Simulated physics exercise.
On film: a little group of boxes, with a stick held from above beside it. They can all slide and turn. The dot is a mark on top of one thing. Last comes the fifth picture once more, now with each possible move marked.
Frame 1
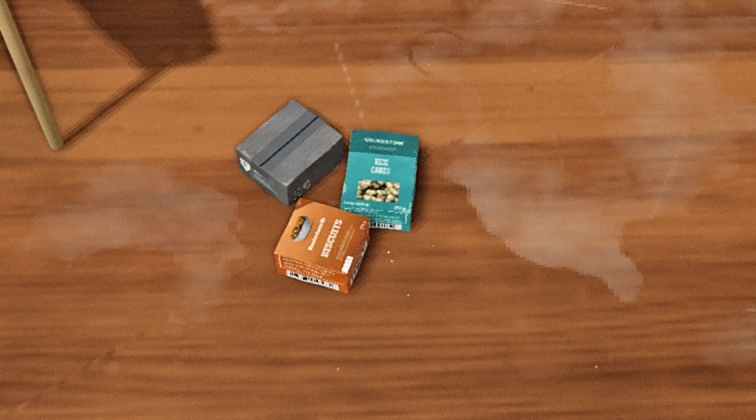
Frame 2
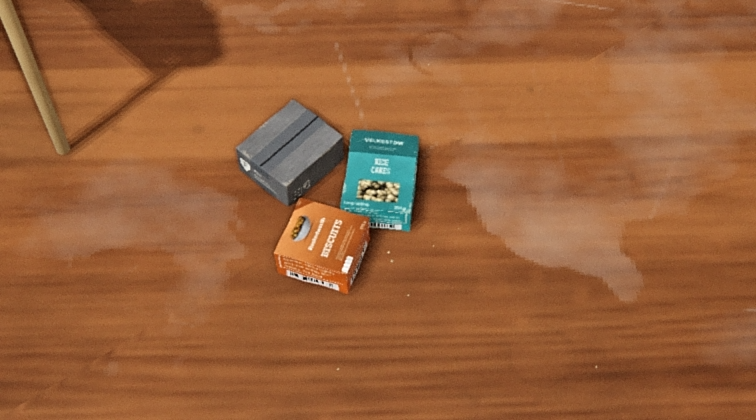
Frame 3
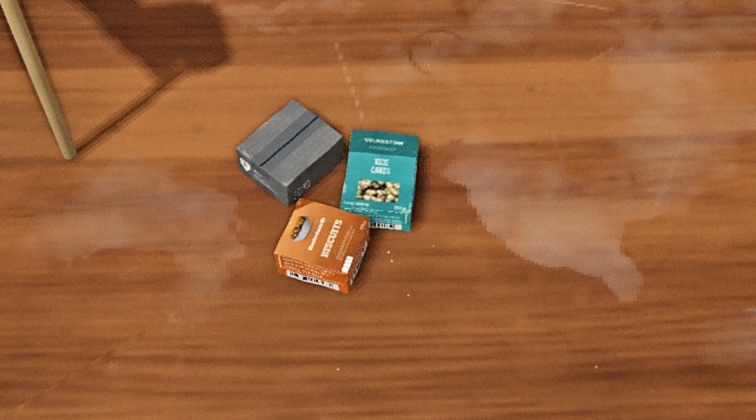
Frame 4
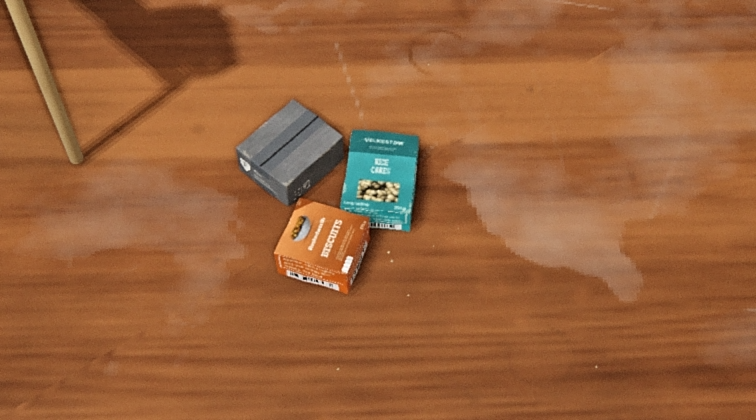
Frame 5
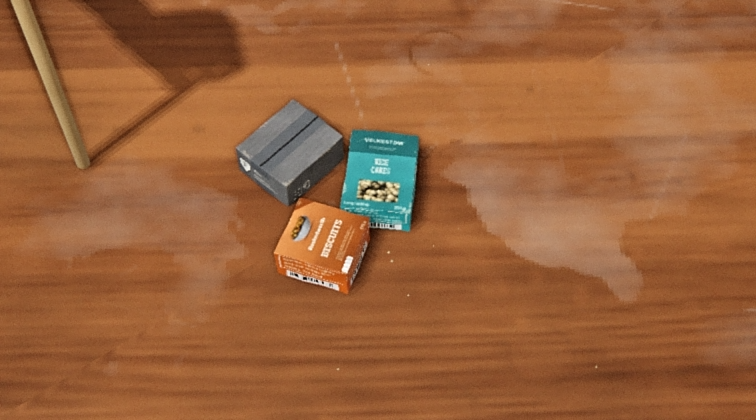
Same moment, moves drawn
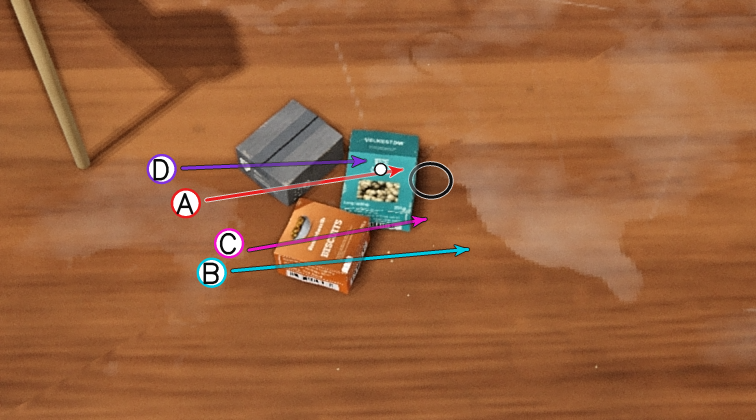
Stick held from above inching down and to the right beside a grey box, turquoise packet and orange packet, all lying still.
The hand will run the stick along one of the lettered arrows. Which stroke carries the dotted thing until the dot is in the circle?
The stick should follow A.
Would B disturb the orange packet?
Yes.
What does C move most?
It is the orange packet.
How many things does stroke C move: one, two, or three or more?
Two.
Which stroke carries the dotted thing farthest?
D.
On the marked copy, A from (207, 200) to (402, 170); B from (233, 271) to (468, 249); C from (249, 250) to (425, 219); D from (183, 168) to (365, 161); the ring at (431, 180); the white dot at (380, 169).
With A. Early on, foot of the stick (278, 190); turquoise packet (381, 180); grey box (304, 146).
Further on, foot of the stick (348, 179); turquoise packet (387, 180); grey box (322, 128).
At the end, foot of the stick (402, 171); turquoise packet (430, 187); grey box (322, 127); the dot on the turquoise packet is in the ring.
As for the rest, B leaves the dotted thing at (381, 179); C leaves the dotted thing at (388, 167); D leaves the dotted thing at (459, 206).
